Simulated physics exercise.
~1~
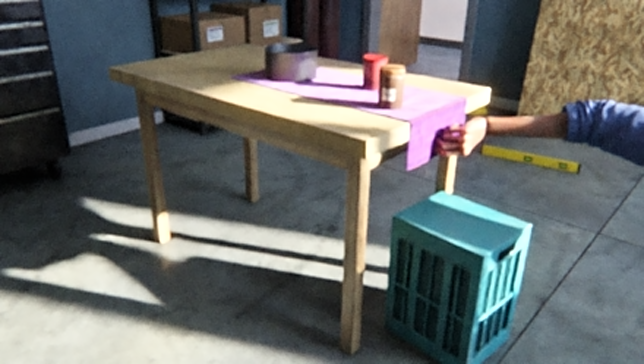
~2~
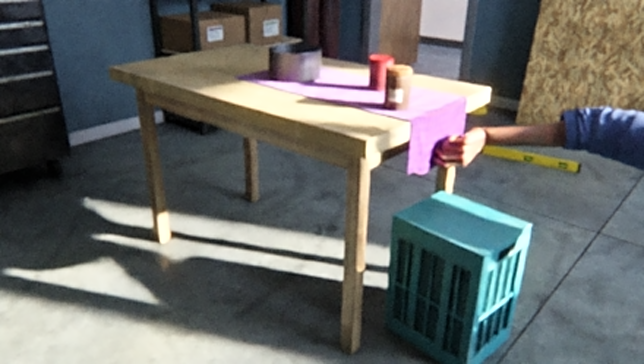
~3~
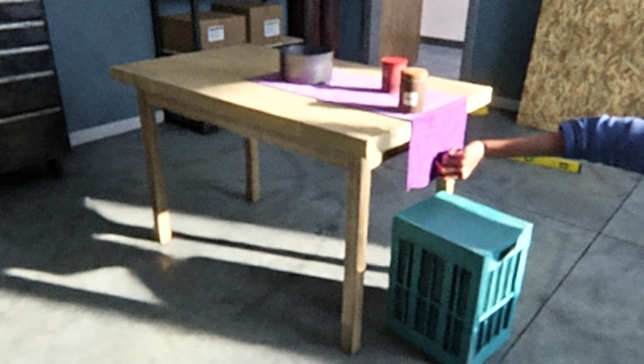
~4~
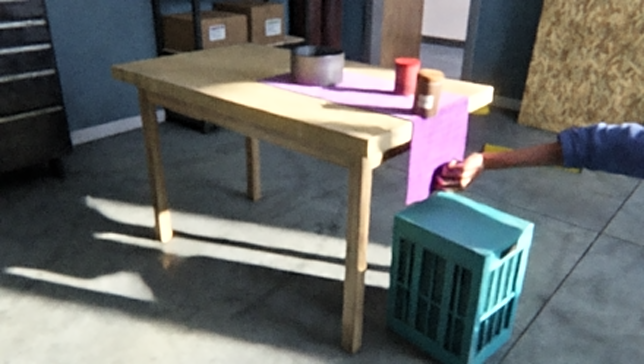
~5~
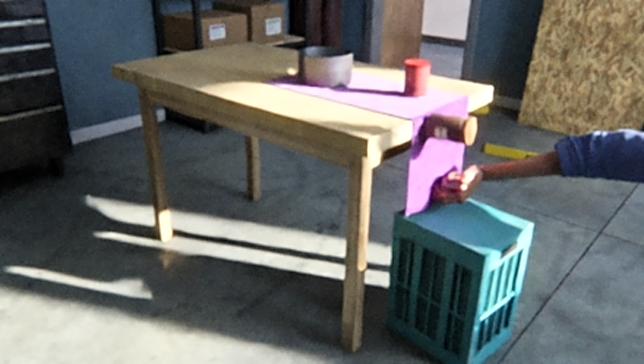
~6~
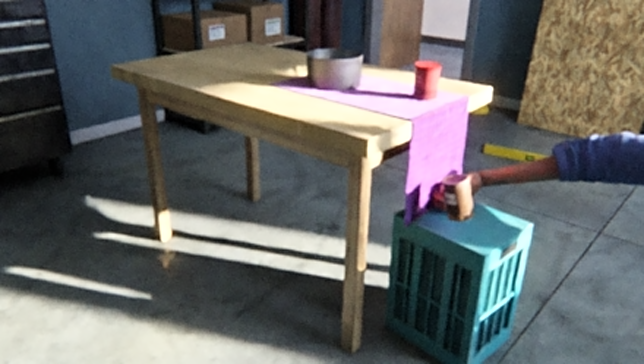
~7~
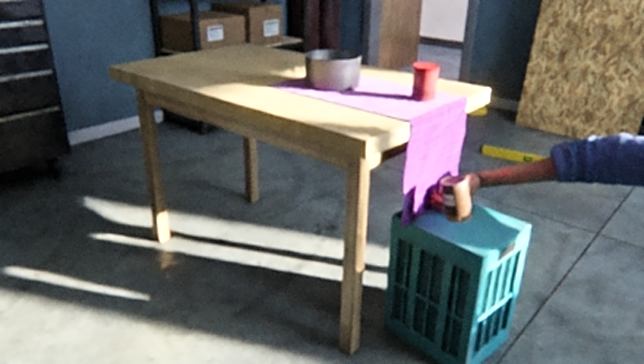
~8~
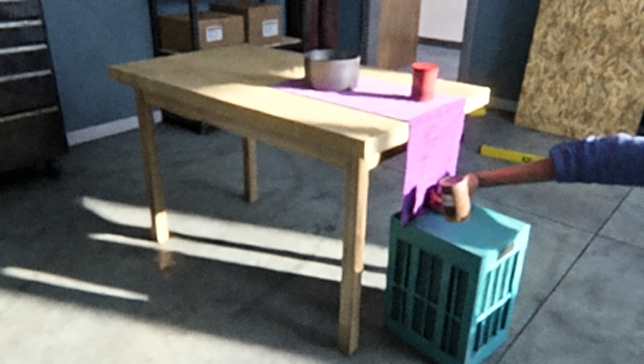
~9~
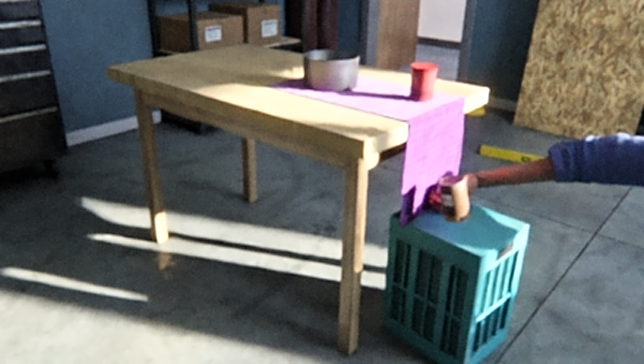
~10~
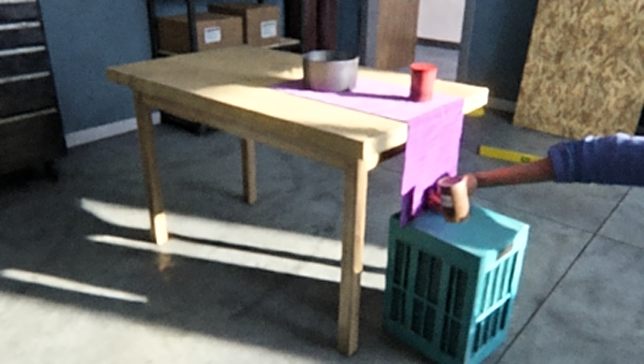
We see a hand pull a purple runner down over the right end of a workbench toward a turquoise crate, carrying a pot, red tin and brown jar rightward, until the jar tips off and ends upside down by the hand above the crate while the tin and pot stay on top.
